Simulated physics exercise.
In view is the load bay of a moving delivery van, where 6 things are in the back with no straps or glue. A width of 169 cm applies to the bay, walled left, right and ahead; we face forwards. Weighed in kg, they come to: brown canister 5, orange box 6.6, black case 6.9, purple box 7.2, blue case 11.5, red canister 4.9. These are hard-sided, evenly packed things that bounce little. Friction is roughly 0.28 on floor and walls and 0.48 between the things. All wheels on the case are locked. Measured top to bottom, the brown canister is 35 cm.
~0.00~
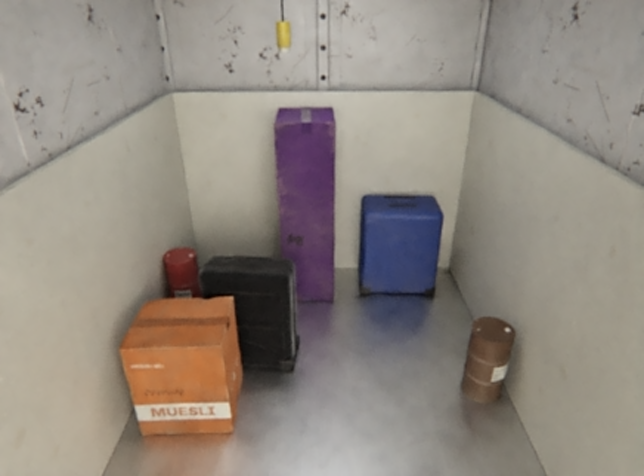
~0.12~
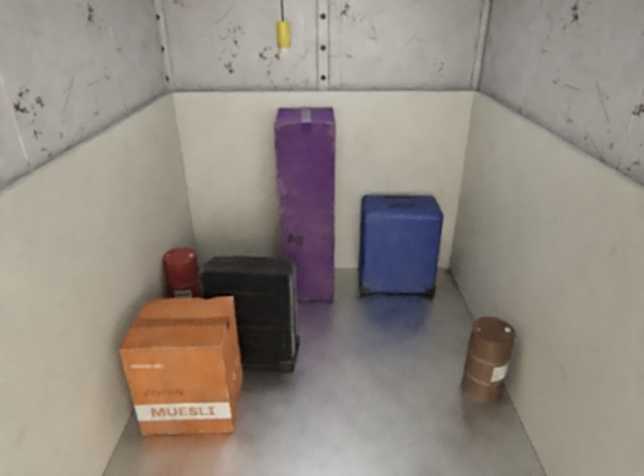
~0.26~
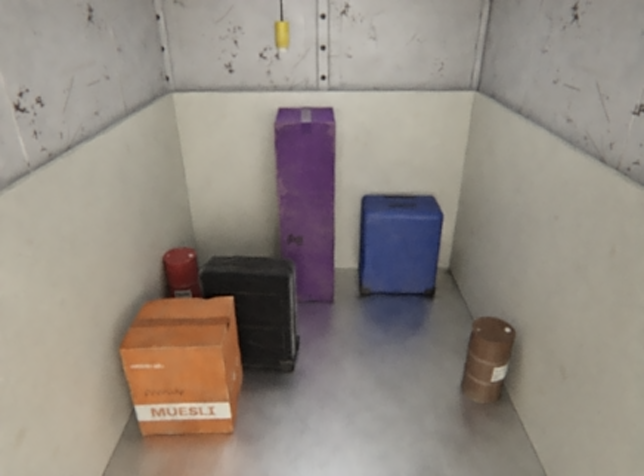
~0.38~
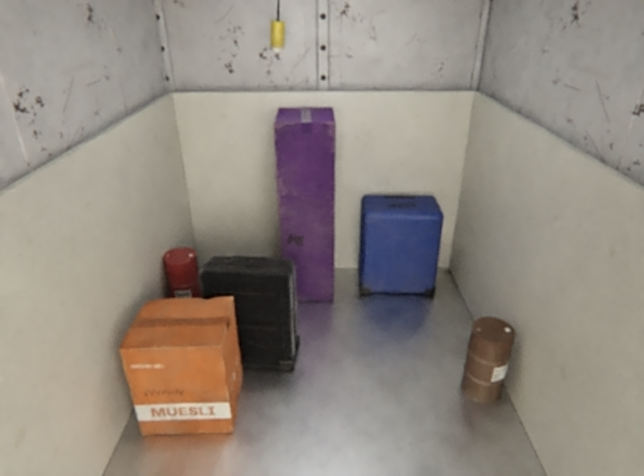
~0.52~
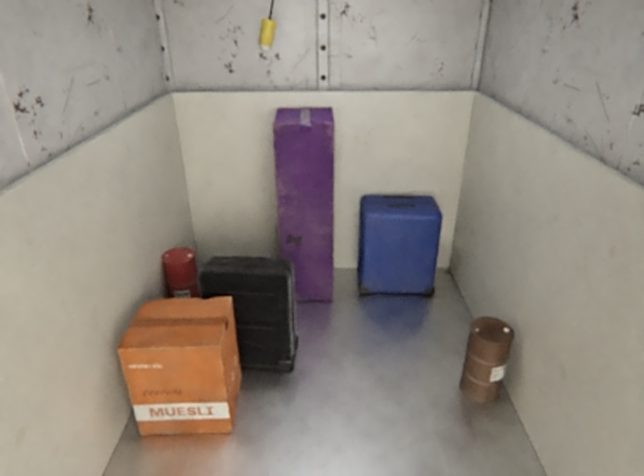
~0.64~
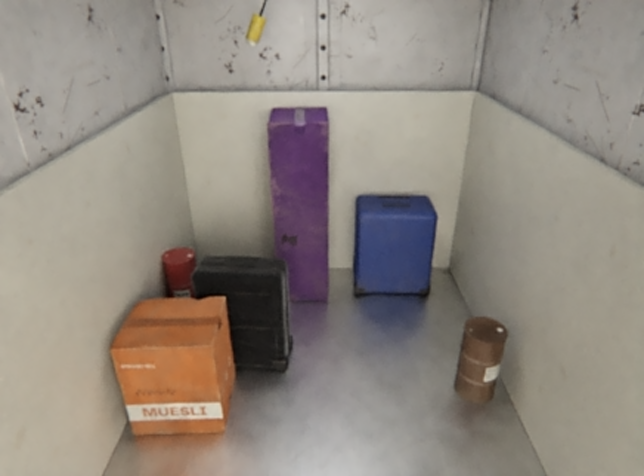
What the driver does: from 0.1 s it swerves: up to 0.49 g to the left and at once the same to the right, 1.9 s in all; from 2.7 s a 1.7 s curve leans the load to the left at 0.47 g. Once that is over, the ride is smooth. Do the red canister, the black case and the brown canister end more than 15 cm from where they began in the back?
The red canister keeps its place, the black case ends elsewhere, the brown canister ends elsewhere.
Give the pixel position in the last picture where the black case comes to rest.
At pixel (193, 311) or so, give or take.
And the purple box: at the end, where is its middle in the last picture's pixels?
Rest position, about (204, 209) px.
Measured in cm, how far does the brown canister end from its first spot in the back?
Roughly 110 cm.
After 1.64 s, push 0.38 g right; black case moved 12 cm near (226, 313); brown canister moved 12 cm near (460, 360); red canister moved 4 cm near (194, 289).
After 3.24 s, push 0.47 g left; black case moved 11 cm near (229, 313); brown canister moved 11 cm near (462, 360); red canister moved 5 cm near (195, 289).
After 3.64 s, push 0.47 g left; brown canister moved 51 cm near (372, 360); black case moved 29 cm near (193, 311); blue case moved 52 cm.
In the end (4.9 s), not toppled but over 15 cm from the start, brown canister, black case, purple box and blue case; the other 2 under 15 cm from the start. In the last view, red canister near (184, 289), black case near (193, 311).
